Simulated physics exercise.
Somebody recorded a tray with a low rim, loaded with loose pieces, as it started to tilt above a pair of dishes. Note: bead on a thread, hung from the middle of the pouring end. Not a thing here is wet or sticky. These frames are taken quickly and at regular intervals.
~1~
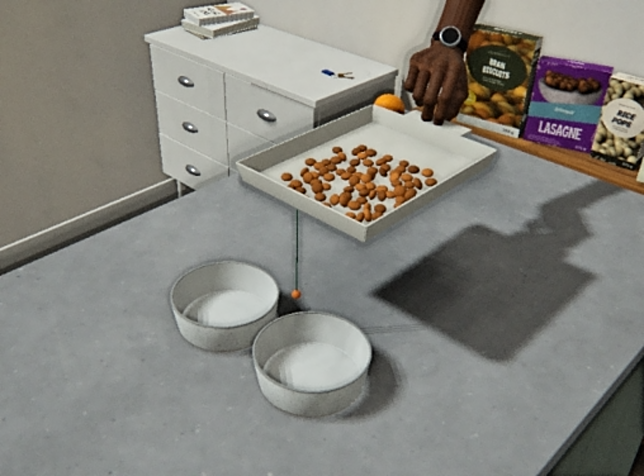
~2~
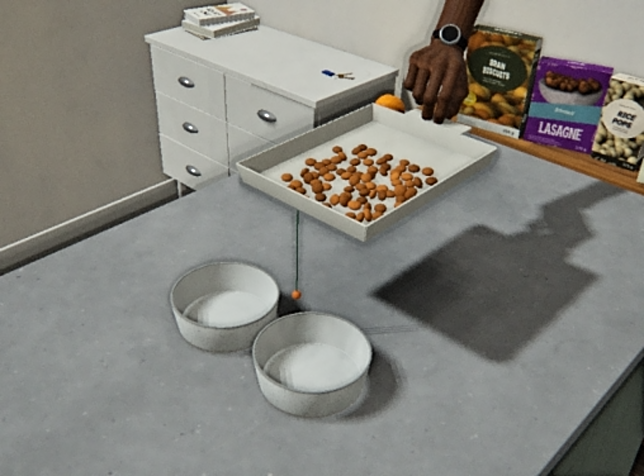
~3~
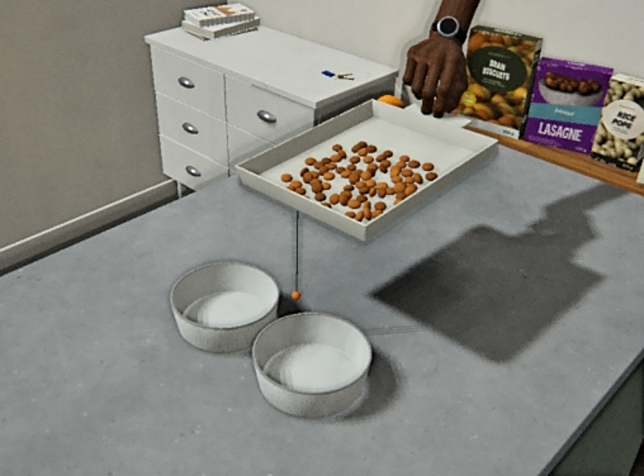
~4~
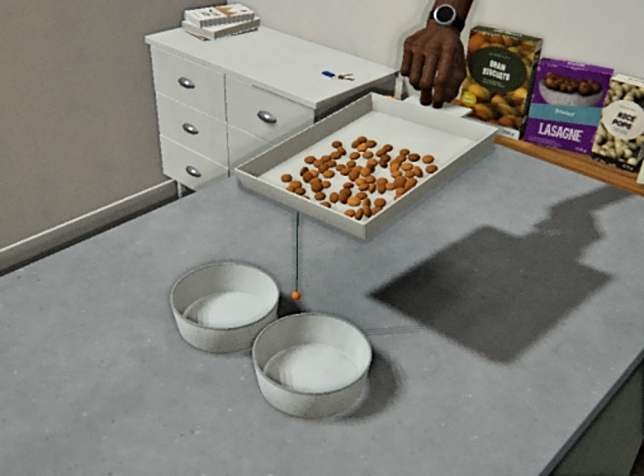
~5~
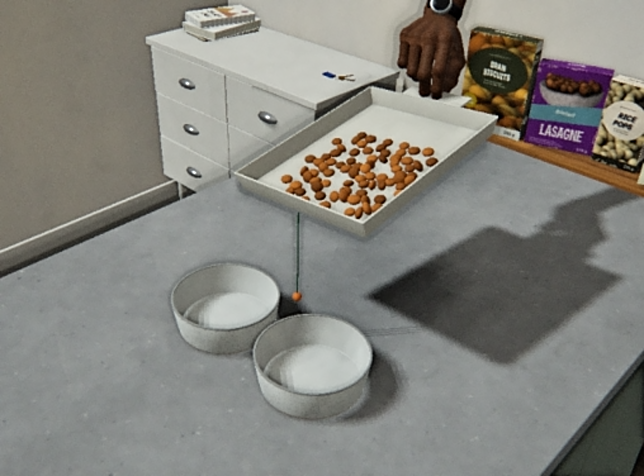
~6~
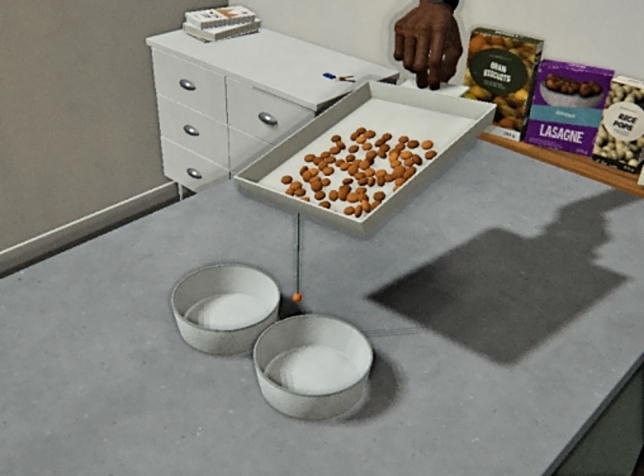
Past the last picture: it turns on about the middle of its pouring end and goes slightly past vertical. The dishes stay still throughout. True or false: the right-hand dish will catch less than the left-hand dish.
True.
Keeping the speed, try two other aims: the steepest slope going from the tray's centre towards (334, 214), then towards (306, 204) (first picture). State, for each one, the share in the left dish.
Respectively close to 0 and 30 in a hundred.
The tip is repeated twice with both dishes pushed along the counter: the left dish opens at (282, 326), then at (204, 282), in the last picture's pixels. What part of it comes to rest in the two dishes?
You'd get about 10 per cent first and about 80 per cent second.
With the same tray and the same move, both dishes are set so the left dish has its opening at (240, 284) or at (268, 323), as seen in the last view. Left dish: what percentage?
100 %, then 20 %.
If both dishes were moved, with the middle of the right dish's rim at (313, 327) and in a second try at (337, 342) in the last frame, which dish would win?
In order of the tries: The dish on the left side, then the dish on the left side.
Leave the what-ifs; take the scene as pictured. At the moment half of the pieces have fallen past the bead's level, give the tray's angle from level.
Angle: Close to 100°.
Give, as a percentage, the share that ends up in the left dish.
Roughly 100 in a hundred.
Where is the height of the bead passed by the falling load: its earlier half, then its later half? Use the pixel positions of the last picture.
It goes through near (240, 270) first, then near (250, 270).
Soon, tray tipped steeply; all on the tray.
A while on, tray tipped right over; about a third on the tray; about half in the left dish; about a quarter in the air.
Towards the end, tray tipped past a quarter turn; nearly all in the left dish; a stray few outside both.
Finally, tray tipped past a quarter turn; none in the right dish; nearly all in the left dish; a stray few outside both.
